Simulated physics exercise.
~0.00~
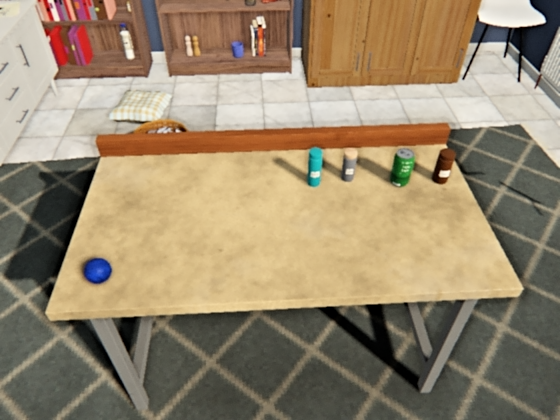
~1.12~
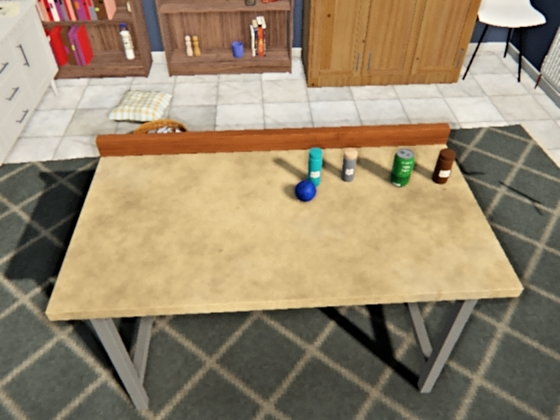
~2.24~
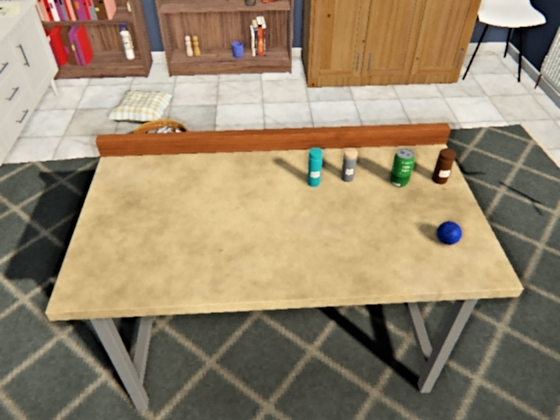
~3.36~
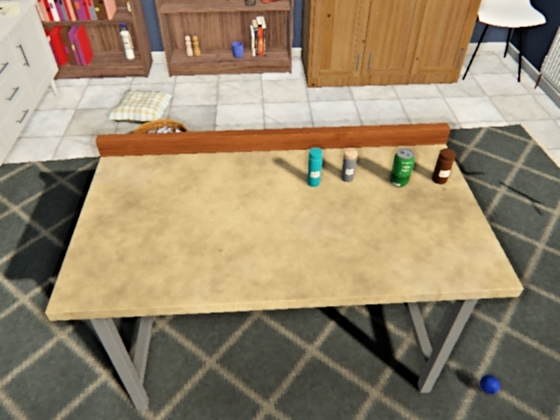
A blue ball rolls right across the table past four items and drops to the floor.
